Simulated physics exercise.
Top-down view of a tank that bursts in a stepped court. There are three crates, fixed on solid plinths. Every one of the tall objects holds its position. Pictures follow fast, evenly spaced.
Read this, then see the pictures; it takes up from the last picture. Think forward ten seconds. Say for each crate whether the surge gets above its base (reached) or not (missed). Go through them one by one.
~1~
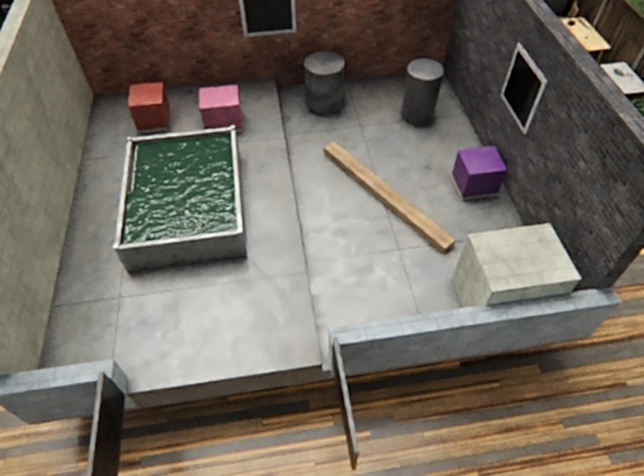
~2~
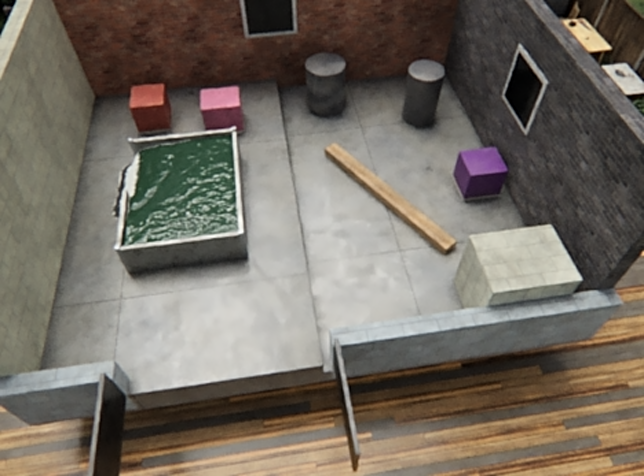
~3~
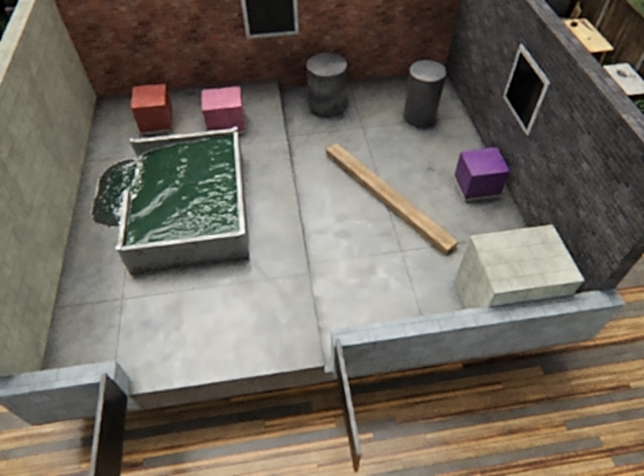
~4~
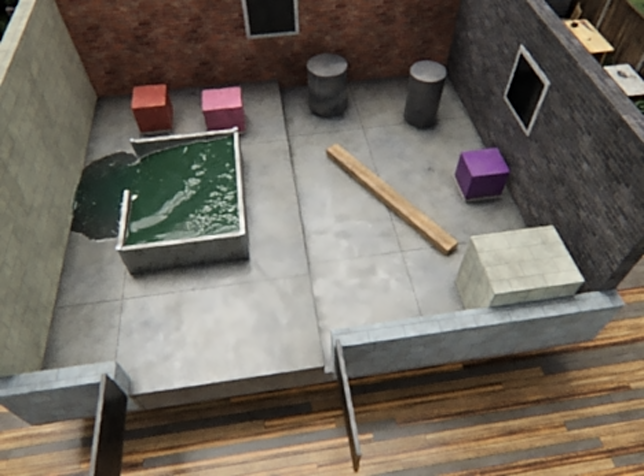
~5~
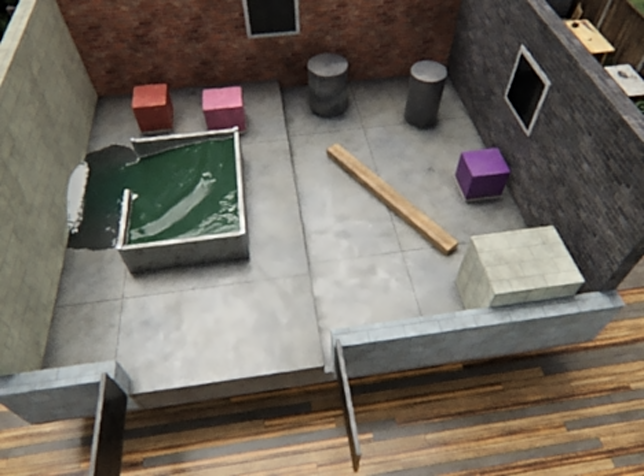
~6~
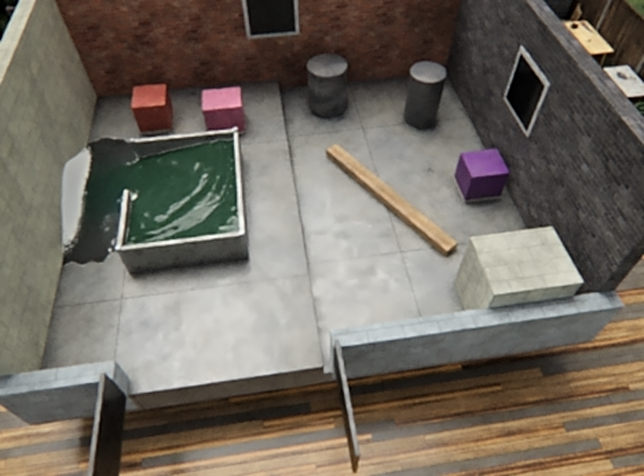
In order: Pink crate: Not safe; purple crate: Not safe; red crate: Not safe.
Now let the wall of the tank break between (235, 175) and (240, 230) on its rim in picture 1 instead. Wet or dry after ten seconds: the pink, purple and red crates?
Here's how it goes: The pink crate is left untouched, the purple crate is swamped, and the red crate is left untouched.
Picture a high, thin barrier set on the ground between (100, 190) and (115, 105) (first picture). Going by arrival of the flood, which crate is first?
It's the one in red.
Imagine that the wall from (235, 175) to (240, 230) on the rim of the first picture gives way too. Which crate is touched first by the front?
The purple-painted one.
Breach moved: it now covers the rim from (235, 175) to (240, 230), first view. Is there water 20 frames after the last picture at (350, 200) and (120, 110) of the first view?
In the order asked: Swamped and left untouched.
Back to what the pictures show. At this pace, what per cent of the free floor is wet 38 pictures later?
Around 55 percent of it.
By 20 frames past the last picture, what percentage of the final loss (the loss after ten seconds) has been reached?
Close to 15 out of every hundred.
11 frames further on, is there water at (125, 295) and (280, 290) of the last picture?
The first place is inundated and the second is spared.
A moment on, water covers 10 % of the floor; the pink crate not reached, the purple crate not reached, the red crate not reached.
Next, water covers 20 % of the floor; the pink crate not reached, the purple crate not reached, the red crate water round its plinth.
Then, water covers 30 % of the floor; the pink crate water round its plinth, the purple crate not reached, the red crate water round its plinth.
Later, water covers 55 % of the floor; the pink crate water round its plinth, the purple crate not reached, the red crate water round its plinth.
In the end, water covers 85 % of the floor; the pink crate was topped, the purple crate was topped, the red crate was topped.
